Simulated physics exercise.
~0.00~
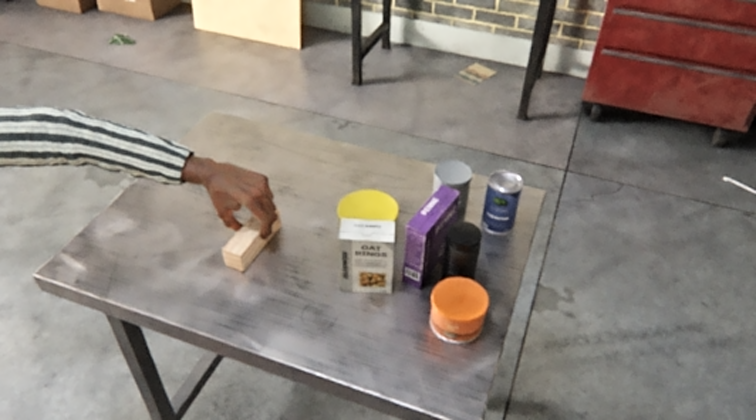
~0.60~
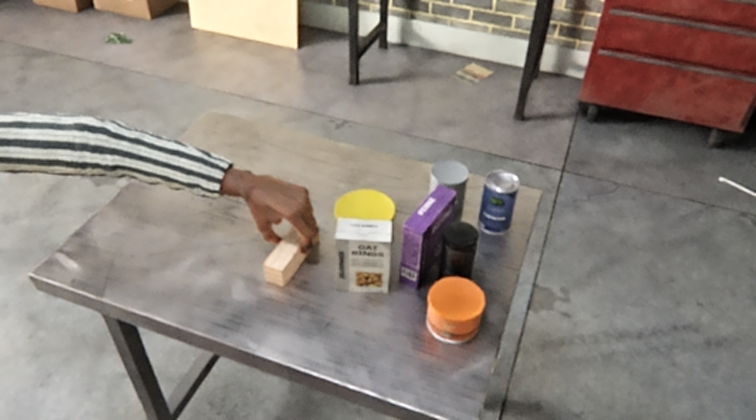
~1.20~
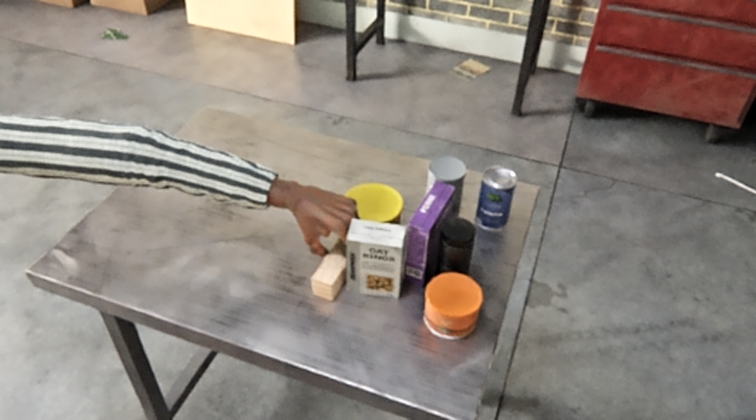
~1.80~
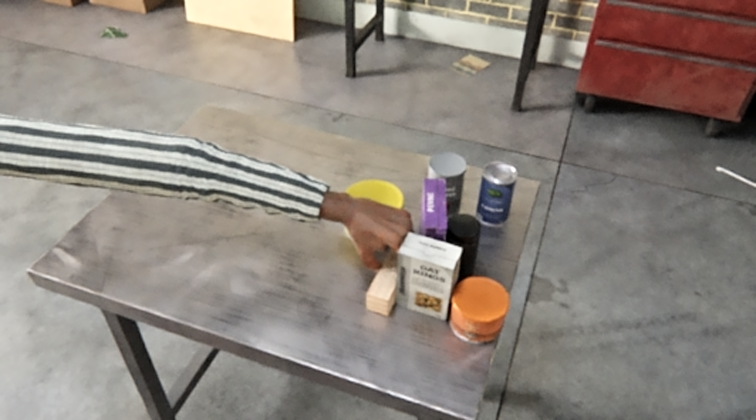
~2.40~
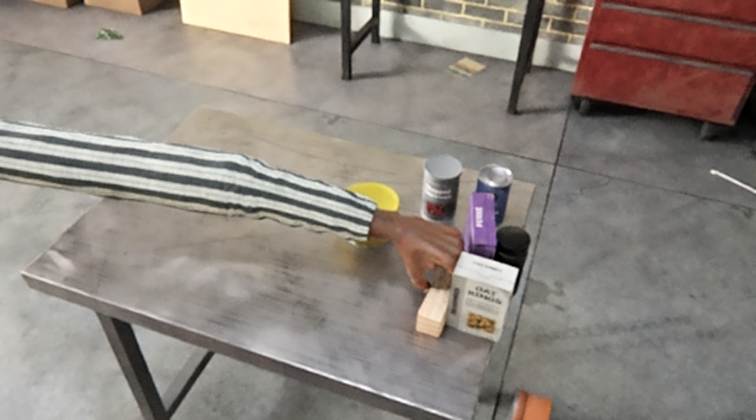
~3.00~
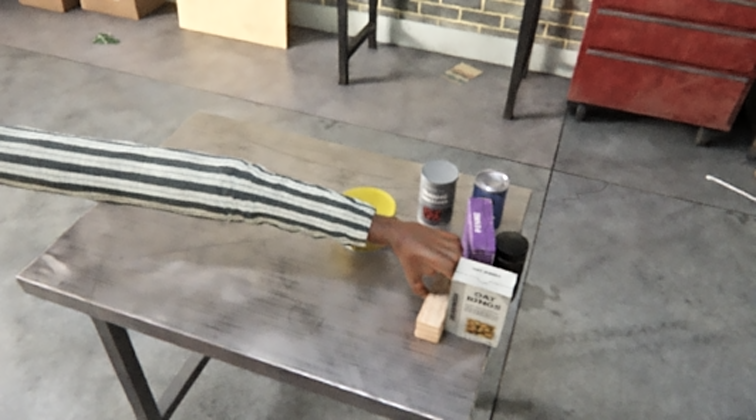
A hand slid a small wooden block rightward across a metal table into a white packet, which pushed the orange tub off the edge and shifted the purple packet and black jar, ending with the white packet still upright near the table's edge.
